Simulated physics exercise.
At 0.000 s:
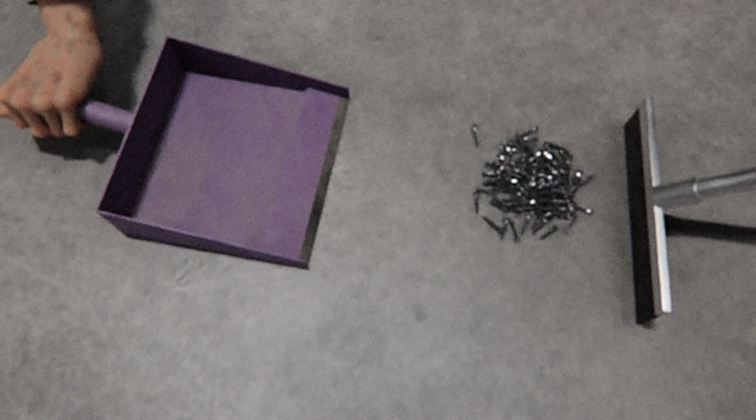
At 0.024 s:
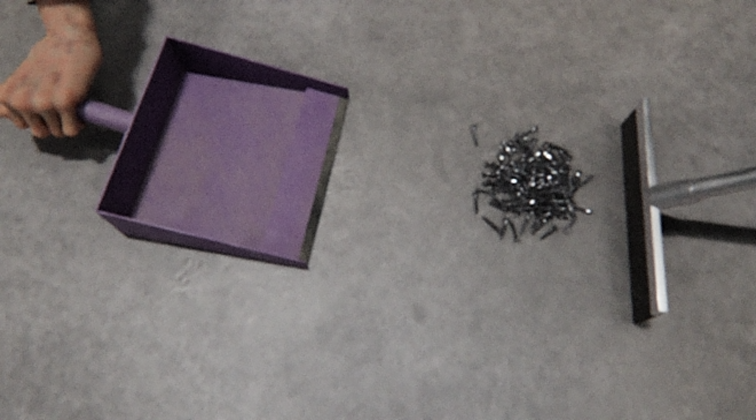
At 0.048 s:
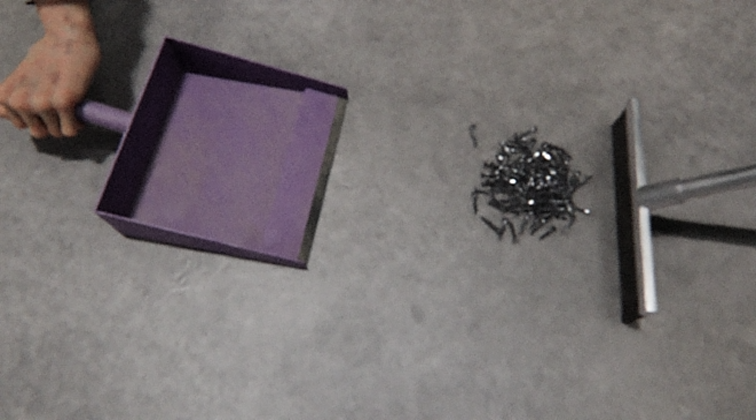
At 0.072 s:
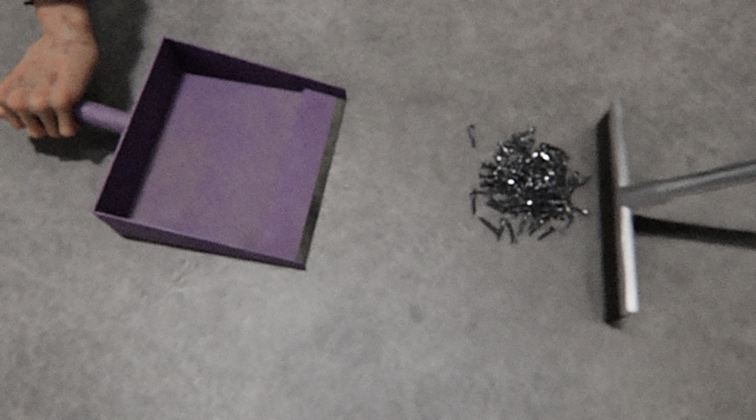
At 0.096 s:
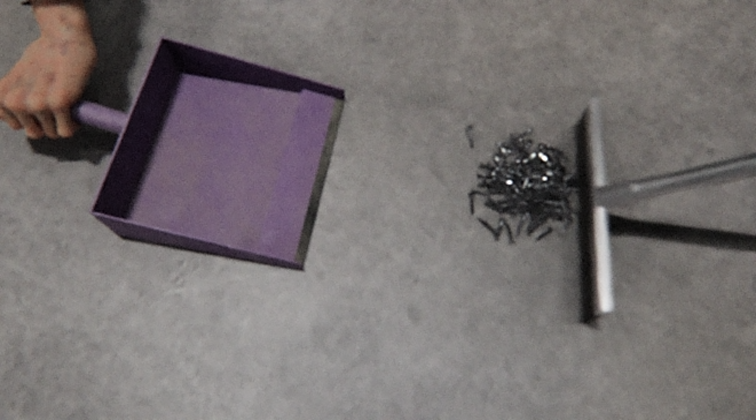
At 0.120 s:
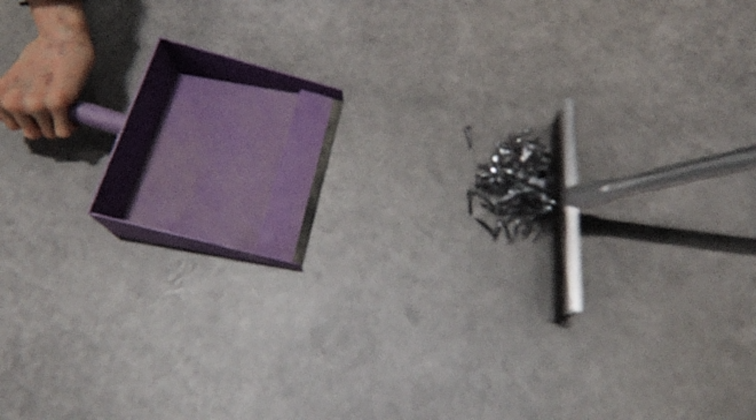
On a grey floor, a hand held a purple dustpan on the left while a flat, straight blade on a pole slid left from the right, reached a small pile of metal screws and pushed into it.
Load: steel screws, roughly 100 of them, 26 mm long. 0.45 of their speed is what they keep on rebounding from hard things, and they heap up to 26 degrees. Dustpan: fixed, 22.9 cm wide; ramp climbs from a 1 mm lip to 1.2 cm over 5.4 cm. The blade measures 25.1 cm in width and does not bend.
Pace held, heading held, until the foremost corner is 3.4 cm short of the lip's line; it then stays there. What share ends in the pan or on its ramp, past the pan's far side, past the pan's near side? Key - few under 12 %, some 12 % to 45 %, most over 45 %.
Pan: Most. Far side: Few. Near side: Few.
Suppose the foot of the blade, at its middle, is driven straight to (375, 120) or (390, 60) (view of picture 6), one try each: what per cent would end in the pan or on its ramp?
First try around 55 %, second try around 25 %.
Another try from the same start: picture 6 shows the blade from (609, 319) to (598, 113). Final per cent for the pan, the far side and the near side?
You'd see pan at 35, far at 5 and near at 0.
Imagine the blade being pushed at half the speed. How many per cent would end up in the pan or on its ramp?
In that case some 20 per cent.
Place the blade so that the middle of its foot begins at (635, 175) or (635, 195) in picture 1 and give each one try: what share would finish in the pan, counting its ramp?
Estimates: 75 percent and 75 percent.
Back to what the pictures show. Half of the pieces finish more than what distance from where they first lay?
That distance is around 30 cm.
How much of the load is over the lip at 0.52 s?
About 85 percent.
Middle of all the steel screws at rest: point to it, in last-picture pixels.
Roughly pixel (288, 175).
Then, at 0.23 s, middle of the blade 15 cm from the lip; 0 % over the lip, far side 0 %, near side 0 %.
After 0.31 s, middle of the blade 6 cm from the lip; 0 % over the lip, far side 5 %, near side 0 %.
After 0.52 s, middle of the blade 5 cm from the lip; 85 % over the lip, far side 5 %, near side 0 %.
By 1.2 s all is still; pan 80 %, far side 5 %, near side 0 %, in front of the lip or behind the blade 15 %.
